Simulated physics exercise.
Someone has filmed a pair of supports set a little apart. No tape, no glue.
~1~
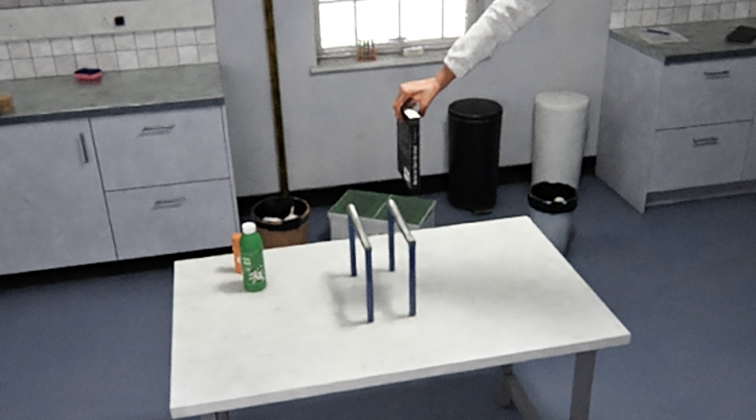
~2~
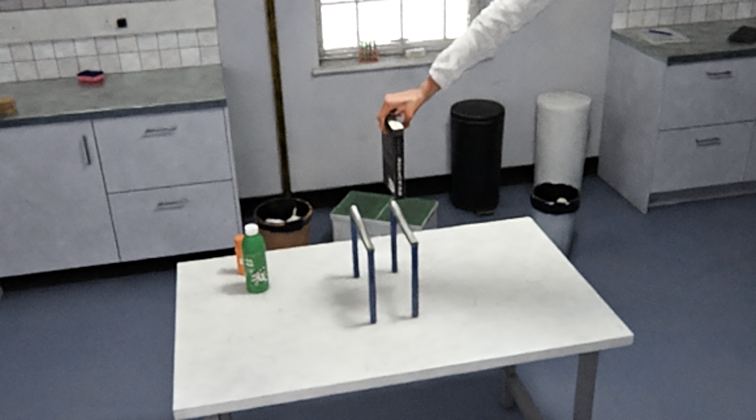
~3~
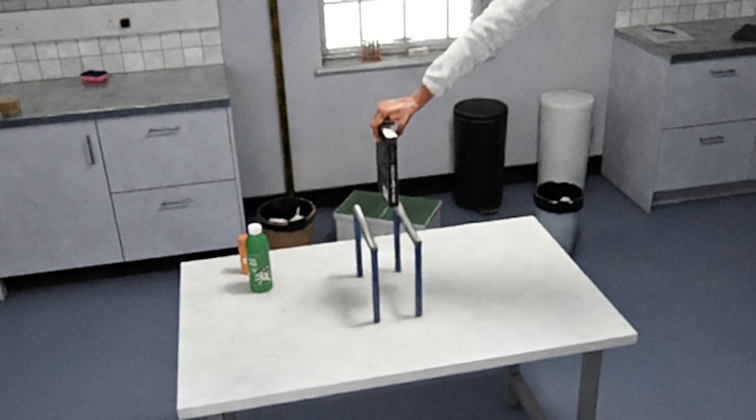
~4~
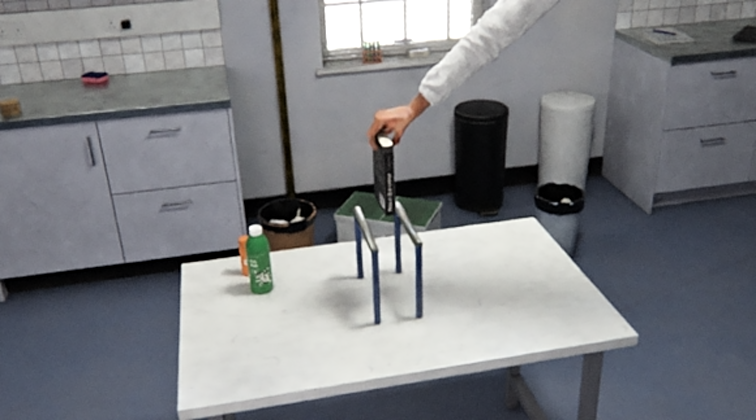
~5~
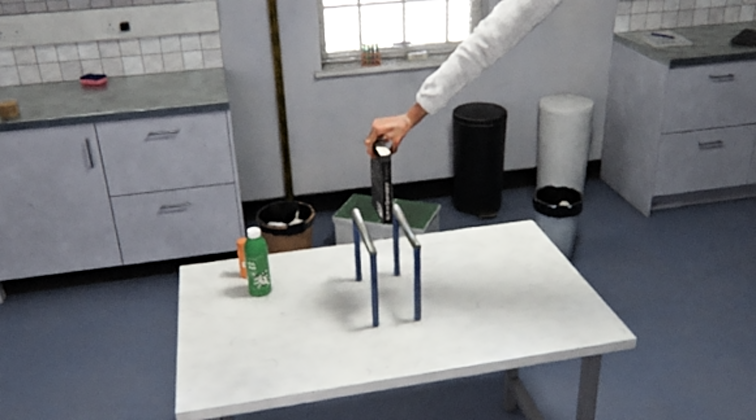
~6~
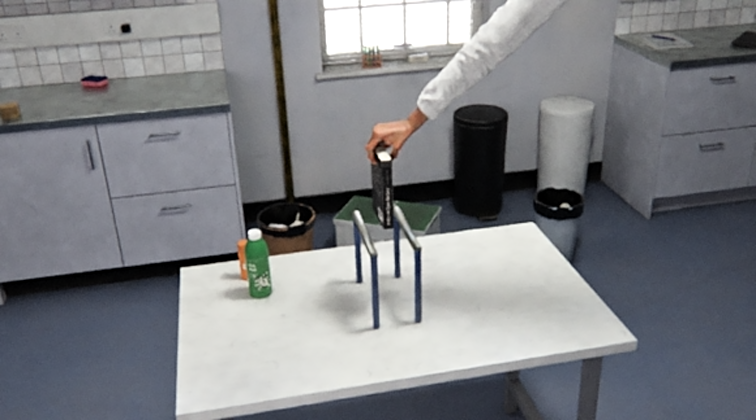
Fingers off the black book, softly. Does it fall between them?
Here the book drops through.
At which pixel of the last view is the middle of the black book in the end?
Around (385, 271).
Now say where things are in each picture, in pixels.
In the first frame, on its way; black book (408, 145); orange shaker (240, 254).
In the second frame, on its way; black book (393, 156); orange shaker (243, 255).
In the third frame, on its way; black book (387, 163); orange shaker (246, 255).
In the fourth frame, on its way; black book (383, 172); orange shaker (247, 256).
In the fifth frame, on its way; black book (381, 180); orange shaker (245, 258).
In the sixth frame, held still over the gap; black book (382, 185); orange shaker (246, 260).
Then, 0.20 s later than the last frame, black book moved a little near (382, 202).
Then, 0.30 s later than the last frame, black book moved about its own width near (384, 249).
Then, 0.40 s later than the last frame, black book moved well along near (385, 270).
When it is over, moved from the start, black book; the other 2 as before. End places, in pixels of the last picture, black book near (385, 272). The book goes down the gap.
